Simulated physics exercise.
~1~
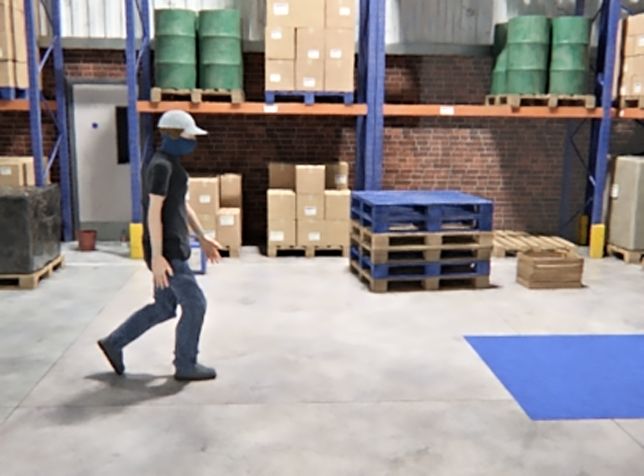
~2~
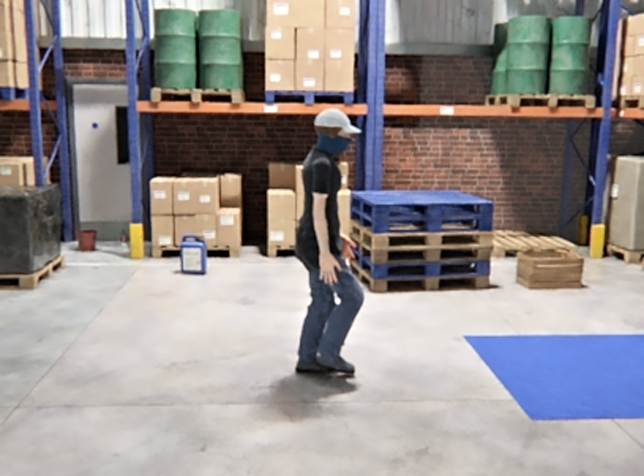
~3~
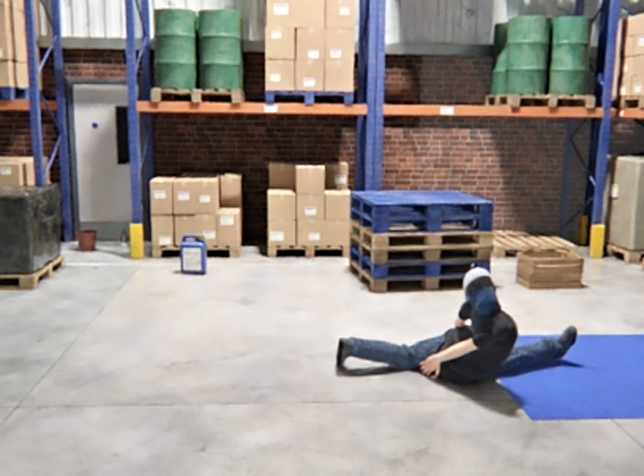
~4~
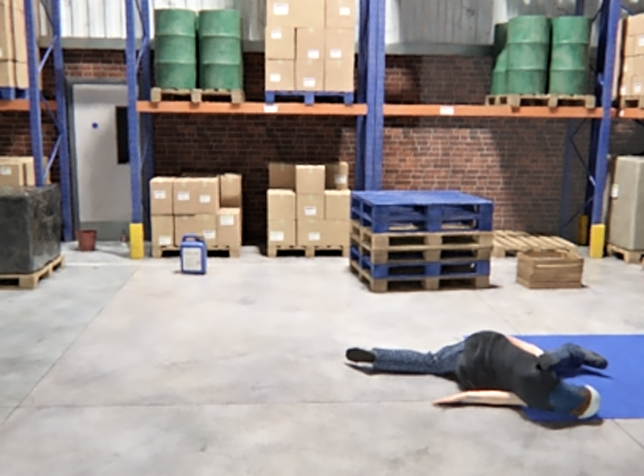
In a brick-walled warehouse, with boxes and green drums on tall racking, a person in a white cap, dark face covering, black T-shirt and jeans walks from the left toward a blue mat on the floor. They pass in front of a stack of blue and wooden pallets, their knees bending as they go. Then they drop to the floor beside the mat, legs spread wide and upper body slumped forward. Finally they lie stretched out and still, hips short of the mat's near edge and head over it, resting on the blue.
